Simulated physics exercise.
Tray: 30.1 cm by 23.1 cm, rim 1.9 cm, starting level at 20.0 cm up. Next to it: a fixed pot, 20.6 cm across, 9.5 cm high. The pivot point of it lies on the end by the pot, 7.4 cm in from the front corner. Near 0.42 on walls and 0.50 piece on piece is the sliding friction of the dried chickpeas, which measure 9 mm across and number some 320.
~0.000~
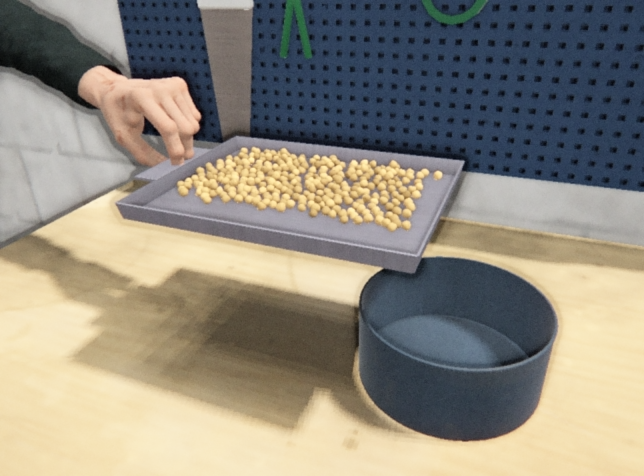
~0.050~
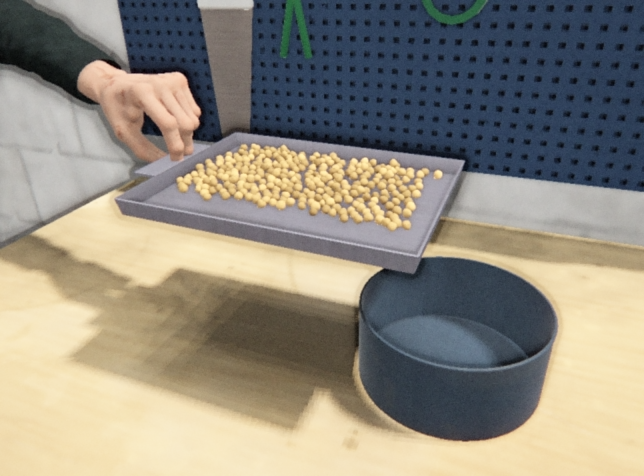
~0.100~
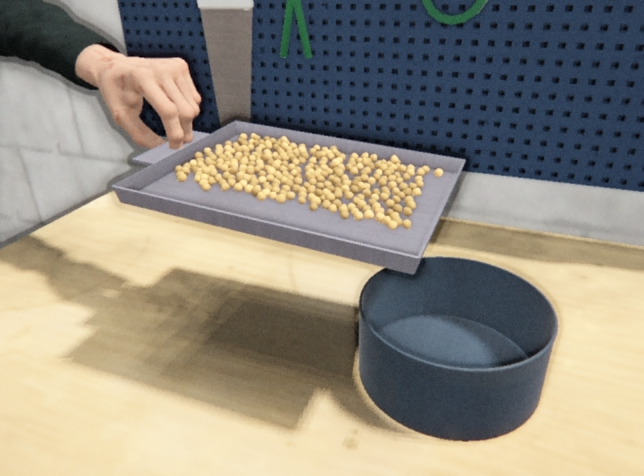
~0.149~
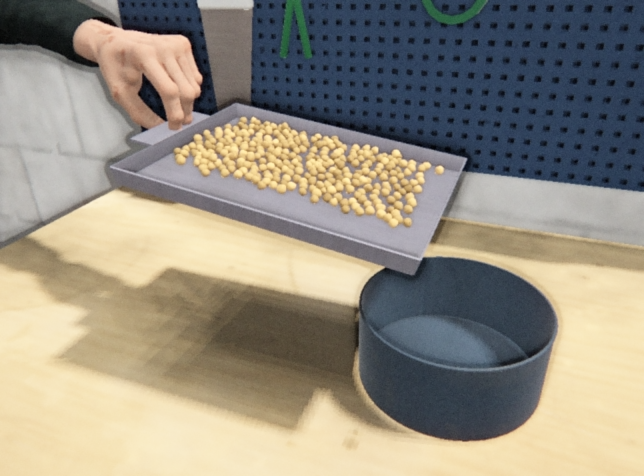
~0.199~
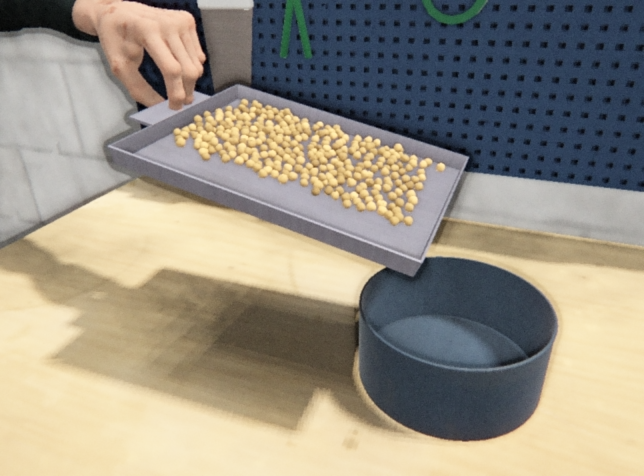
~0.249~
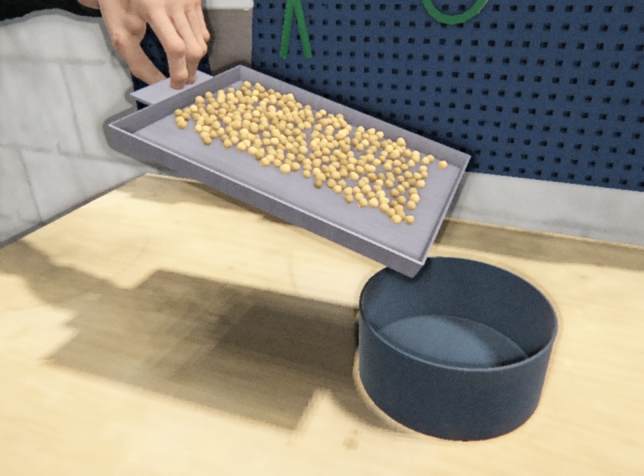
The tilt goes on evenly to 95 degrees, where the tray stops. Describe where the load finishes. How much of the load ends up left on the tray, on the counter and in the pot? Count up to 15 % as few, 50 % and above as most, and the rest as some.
My estimate: Tray few, counter some, pot most.
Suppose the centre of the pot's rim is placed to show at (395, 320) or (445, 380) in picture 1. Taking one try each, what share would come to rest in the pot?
Around 40 per cent, then around 65 per cent.
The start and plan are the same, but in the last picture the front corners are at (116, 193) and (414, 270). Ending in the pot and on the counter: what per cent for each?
In the pot: 10 per cent; on the counter: 85 per cent.
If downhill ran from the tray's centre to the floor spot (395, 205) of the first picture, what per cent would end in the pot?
80 %.
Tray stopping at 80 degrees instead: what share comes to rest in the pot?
Roughly 25 %.
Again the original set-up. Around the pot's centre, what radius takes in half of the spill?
About 20 centimetres.
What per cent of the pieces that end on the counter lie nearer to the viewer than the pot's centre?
Roughly 90 per cent.
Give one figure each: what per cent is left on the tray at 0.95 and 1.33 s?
Sequence: 70; 15.
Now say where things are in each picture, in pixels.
The first picture shows tray tilt 0 degrees, front corners at (120, 202) and (415, 253); middle of the pieces at (297, 180); pot at (455, 304).
The second picture shows tray tilt 1 degrees, front corners at (119, 198) and (415, 254); middle of the pieces at (297, 178).
The third picture shows tray tilt 4 degrees, front corners at (117, 185) and (416, 255), lowest corner right front; middle of the pieces at (297, 170).
The fourth picture shows tray tilt 8 degrees, front corners at (115, 166) and (417, 256), lowest corner right front; middle of the pieces at (298, 160).
The fifth picture shows tray tilt 12 degrees, front corners at (114, 146) and (419, 258), lowest corner right front; middle of the pieces at (300, 148).
The sixth picture shows tray tilt 17 degrees, front corners at (114, 125) and (420, 260), lowest corner right front; middle of the pieces at (302, 137); pot at (455, 304). The tray's pace is about 90 degrees a second.
After 0.67 s, tilt 55 degrees; the tray holds 100 %, the pot 0 %.
Then, at 0.95 s, tilt 80 degrees; the tray holds 70 %, the pot 15 %.
After 1.33 s, tilt 95 degrees; the tray holds 15 %, the pot 45 %.
At rest (2.2 s), tray 0 %, counter 30 %, pot 70 %.
